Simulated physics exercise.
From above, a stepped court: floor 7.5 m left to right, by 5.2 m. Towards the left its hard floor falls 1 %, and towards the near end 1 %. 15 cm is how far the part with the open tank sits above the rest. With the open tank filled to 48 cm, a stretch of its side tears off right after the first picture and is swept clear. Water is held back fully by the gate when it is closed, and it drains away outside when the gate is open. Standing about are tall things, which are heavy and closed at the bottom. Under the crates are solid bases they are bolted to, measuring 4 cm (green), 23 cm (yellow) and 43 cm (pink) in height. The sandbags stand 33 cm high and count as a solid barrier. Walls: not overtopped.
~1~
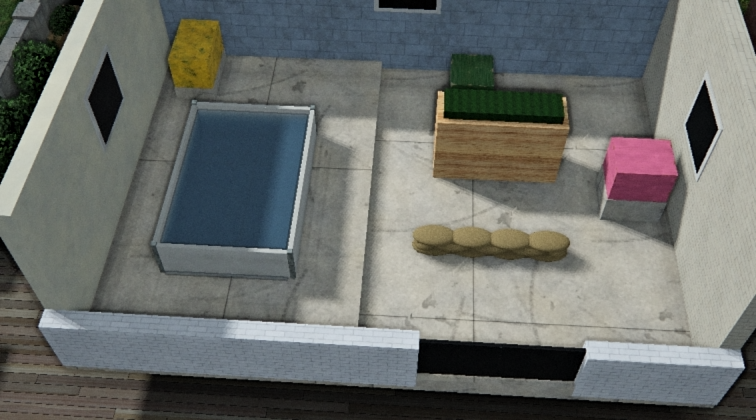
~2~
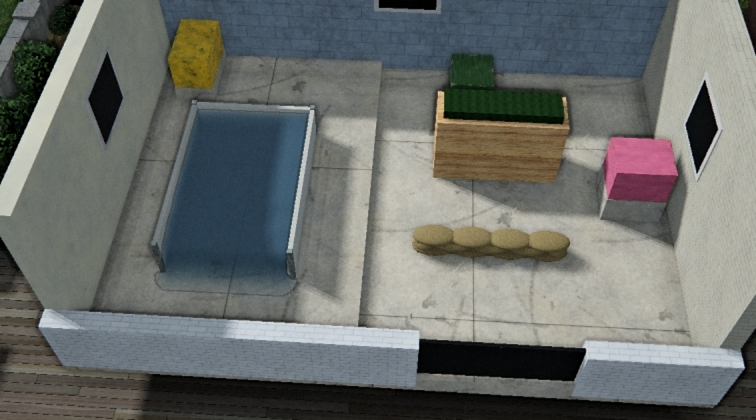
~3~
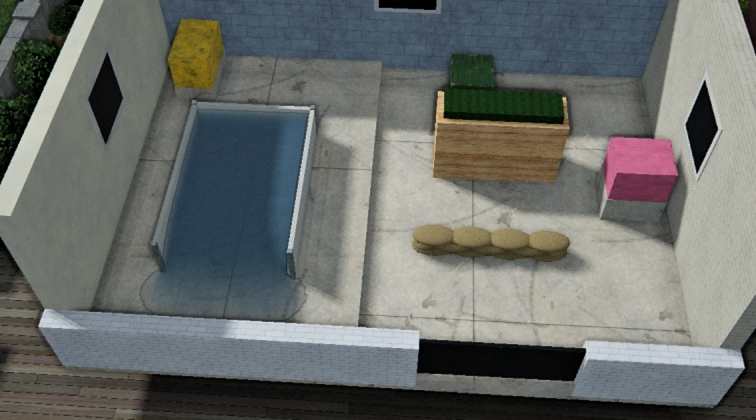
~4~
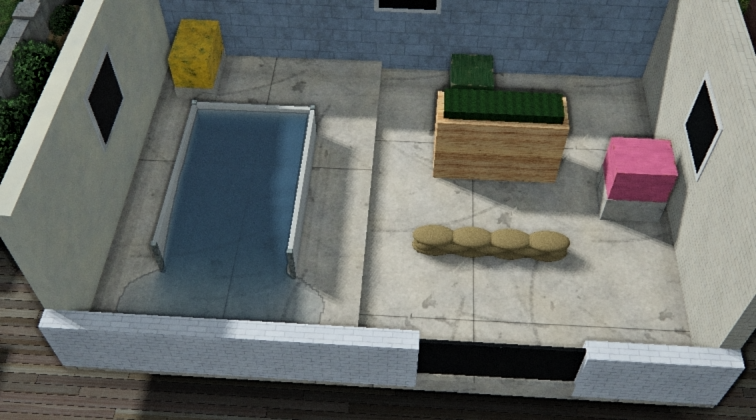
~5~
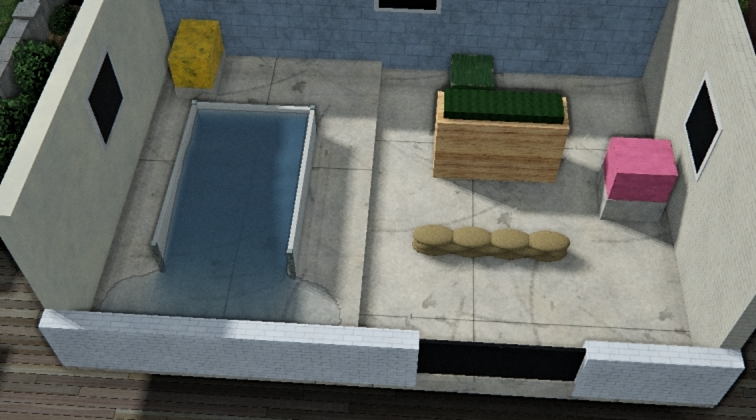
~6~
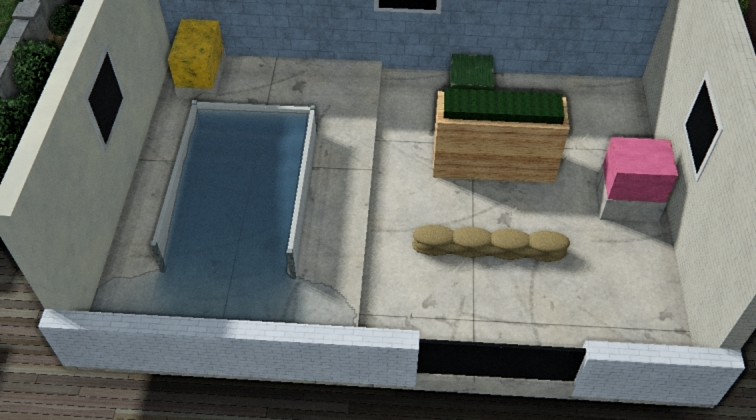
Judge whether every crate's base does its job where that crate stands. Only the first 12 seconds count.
The green crate's base falls short; the yellow crate's base falls short; the pink crate's base does its job.
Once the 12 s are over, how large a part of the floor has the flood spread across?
Around 90 per cent.
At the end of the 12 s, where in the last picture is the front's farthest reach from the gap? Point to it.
Point: Roughly (634, 84) in the last view.
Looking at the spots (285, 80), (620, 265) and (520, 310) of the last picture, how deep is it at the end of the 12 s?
Spot by spot: Some 2, 4, then 10 cm.
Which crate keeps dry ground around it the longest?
Green.
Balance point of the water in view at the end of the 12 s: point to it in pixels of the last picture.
Near (367, 231).
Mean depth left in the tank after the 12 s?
Average depth: About 5 cm.
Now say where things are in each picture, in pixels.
In the first frame, still water, 48 cm deep, in the open tank at (239, 176).
In the second frame, the front is at (161, 279), 0.9 m from the gap at (226, 263); 0.3 m2 of floor is under water; 48 cm left at the back of the open tank.
In the third frame, water pours out at (227, 265) and has run 1.1 m, to (148, 294); deepest outside 22 cm, 48 cm at the open tank's back.
In the fourth frame, the front is at (145, 340), 1.4 m from the gap at (227, 266); 2.2 m2 of floor is under water; 48 cm left at the back of the open tank.
In the fifth frame, the front is at (107, 338), 1.7 m from the gap at (227, 266); 2.4 m2 of floor is under water; 48 cm left at the back of the open tank.
In the sixth frame, the front is at (88, 337), 1.9 m from the gap at (227, 266); 2.5 m2 of floor is under water; 47 cm left at the back of the open tank.
A moment later water covers 15 % of the floor and is deepest (44 cm) near (83, 337); green plinth not reached, yellow plinth not reached, pink plinth not reached.
Soon after water covers 30 % of the floor and is deepest (42 cm) near (83, 337); green plinth not reached, yellow plinth not reached, pink plinth not reached.
Next water covers 45 % of the floor and is deepest (28 cm) near (159, 99); green plinth not reached, yellow plinth reached, pink plinth not reached.
Later on water covers 80 % of the floor and is deepest (16 cm) near (133, 180); green plinth reached, yellow plinth reached, pink plinth reached.
At the end water covers 90 % of the floor and is deepest (13 cm) near (462, 312); highest at the green plinth 10 cm, highest at the yellow plinth 34 cm, highest at the pink plinth 13 cm.
